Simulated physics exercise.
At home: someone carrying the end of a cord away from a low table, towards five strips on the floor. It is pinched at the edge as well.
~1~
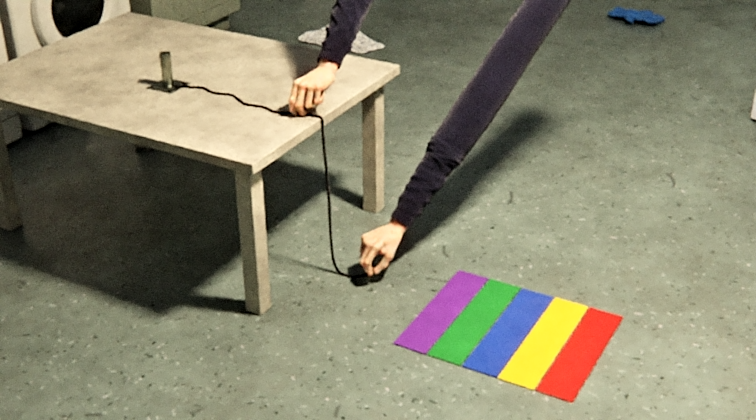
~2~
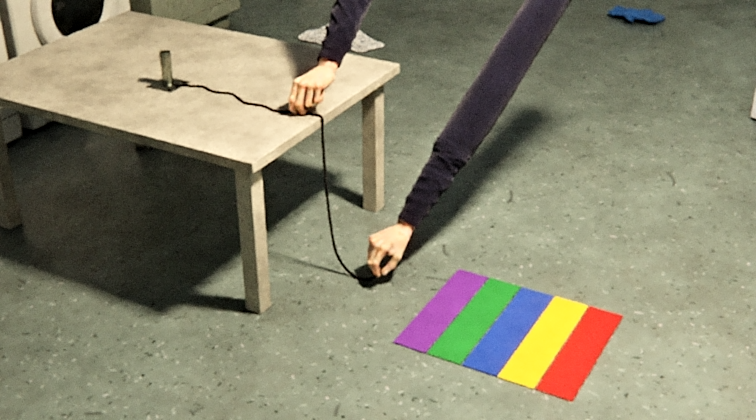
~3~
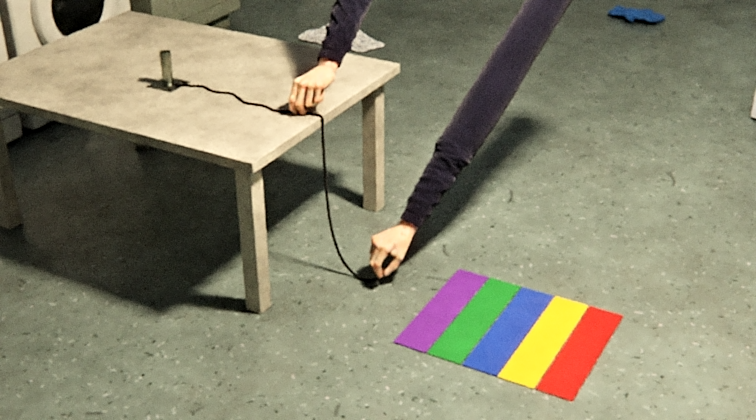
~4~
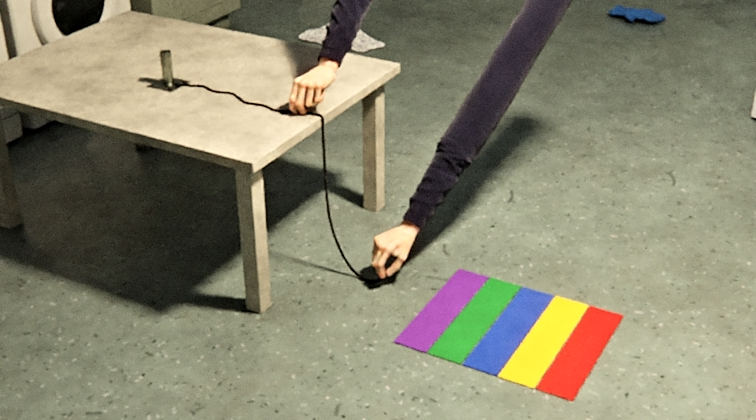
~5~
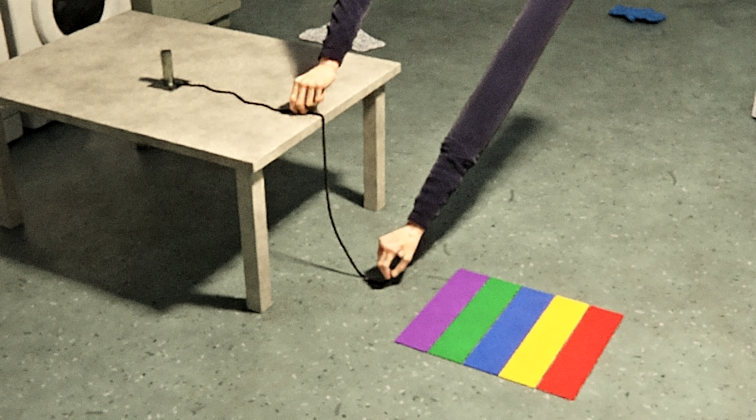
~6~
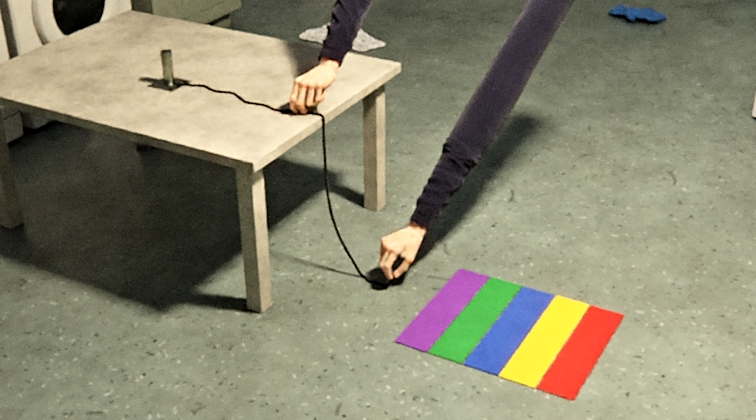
At first, one hand pinches a dark cord at the edge of a low table while another holds its end near the floor, left of five coloured strips. The lower hand then moves the end slightly to the right, towards the purple strip, while the upper hand stays in place.
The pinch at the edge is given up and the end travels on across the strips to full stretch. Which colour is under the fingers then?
The end stops over the green strip.
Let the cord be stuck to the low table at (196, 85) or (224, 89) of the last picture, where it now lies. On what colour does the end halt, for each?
Taking them in turn: Green; green.
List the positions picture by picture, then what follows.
End (373, 272); purple (421, 334); green (455, 345); blue (490, 356); yellow (527, 368); red (564, 380), in the first picture.
End (381, 273); cord through (203, 87) (243, 102) (297, 112) (324, 155) (329, 212) (344, 266), in the second picture.
End (383, 274), in the third picture.
End (385, 274); cord through (204, 86) (243, 102) (298, 112) (324, 154) (329, 211) (350, 266), in the fourth picture.
End (390, 275), in the fifth picture.
End (393, 276); cord through (204, 86) (244, 101) (298, 111) (325, 154) (331, 211) (356, 265), in the sixth picture.
Early on, end near (415, 283); short of the strips.
Midway, end near (457, 295); over purple.
At the end of the slack, end near (481, 302); over green. It gets as far as the green strip.
